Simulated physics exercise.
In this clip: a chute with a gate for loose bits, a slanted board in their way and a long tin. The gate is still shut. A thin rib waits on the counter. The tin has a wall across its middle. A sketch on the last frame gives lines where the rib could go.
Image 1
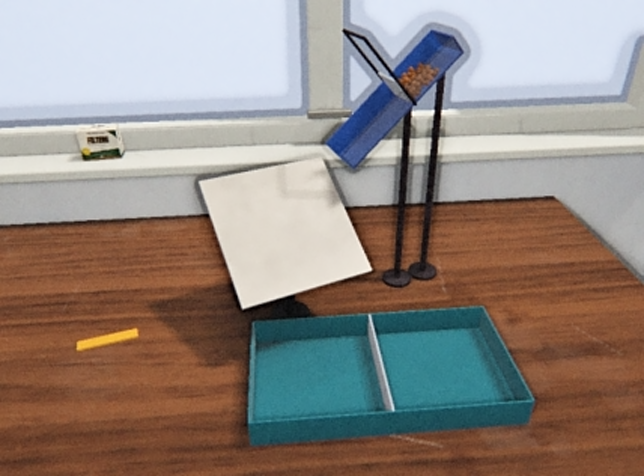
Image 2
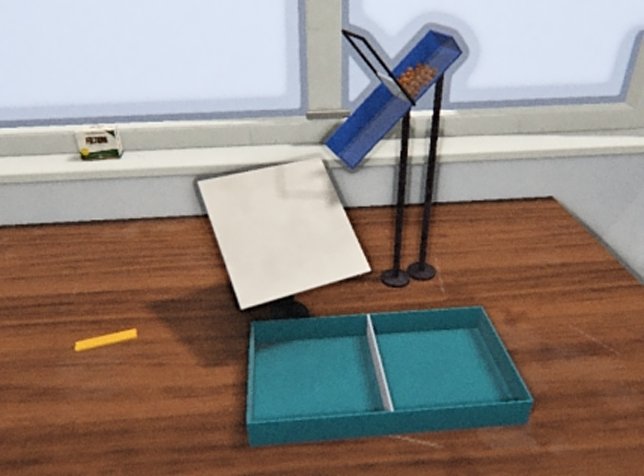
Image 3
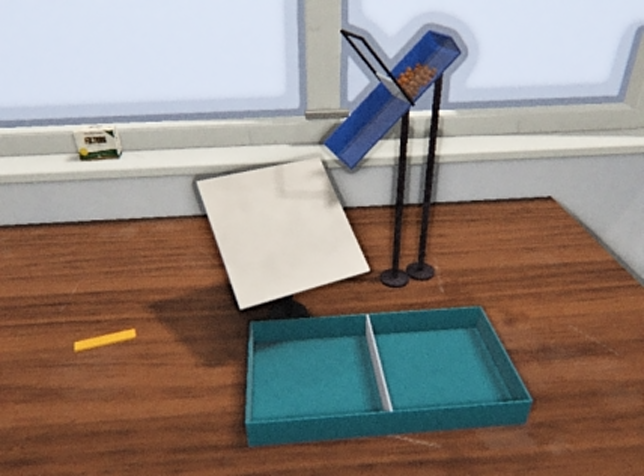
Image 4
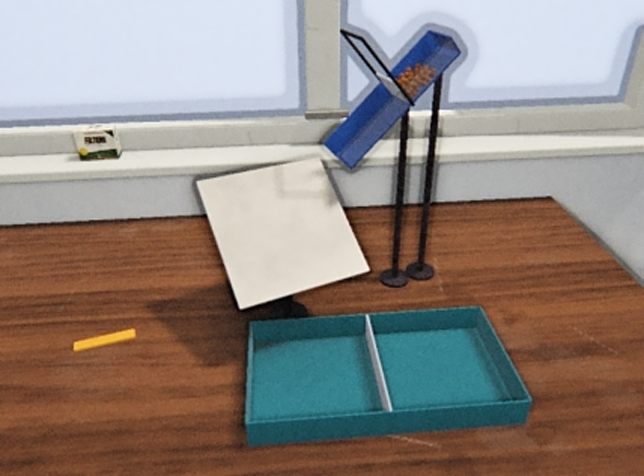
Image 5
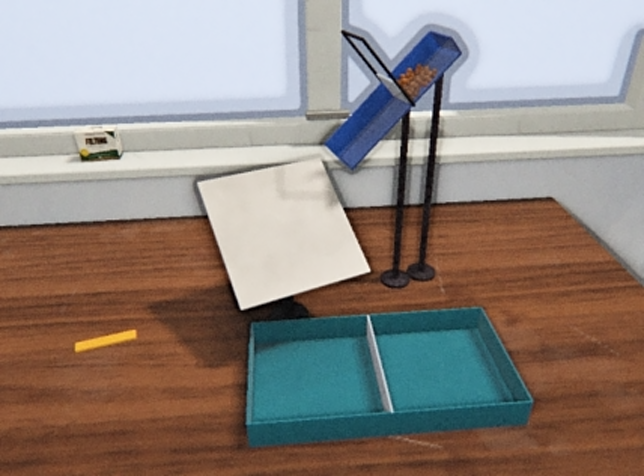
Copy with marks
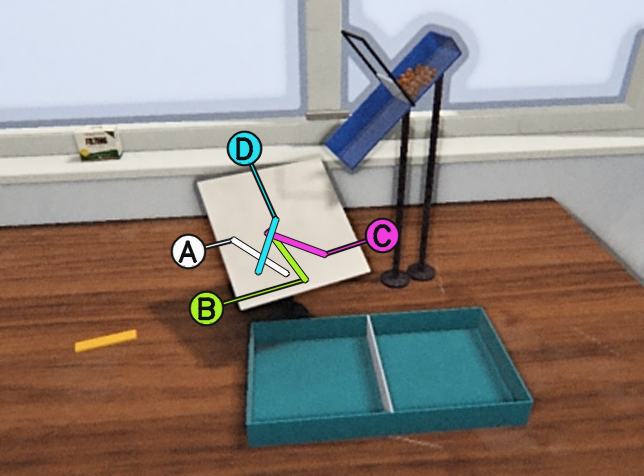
Teal divided tray sitting on a wooden counter beside a tilted white board and a blue chute holding orange-brown bits, nothing moving.
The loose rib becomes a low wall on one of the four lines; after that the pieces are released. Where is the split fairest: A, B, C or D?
The best line is C.
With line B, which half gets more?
The left half.
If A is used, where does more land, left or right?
More lands on the left.
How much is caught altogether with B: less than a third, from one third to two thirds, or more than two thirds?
Line B gives more than two thirds.
On the marked copy, line A from (233, 240) to (286, 273); line B from (269, 231) to (305, 279); line C from (267, 233) to (324, 254); line D from (275, 219) to (258, 271).
For line A, of what is caught, almost all in the left half, just a few in the right.
For line B, of what is caught, almost all in the left half, just a few in the right.
For line C, of what is caught, roughly a third in the left half, roughly two thirds in the right.
For line D, of what is caught, almost all in the left half, just a few in the right.
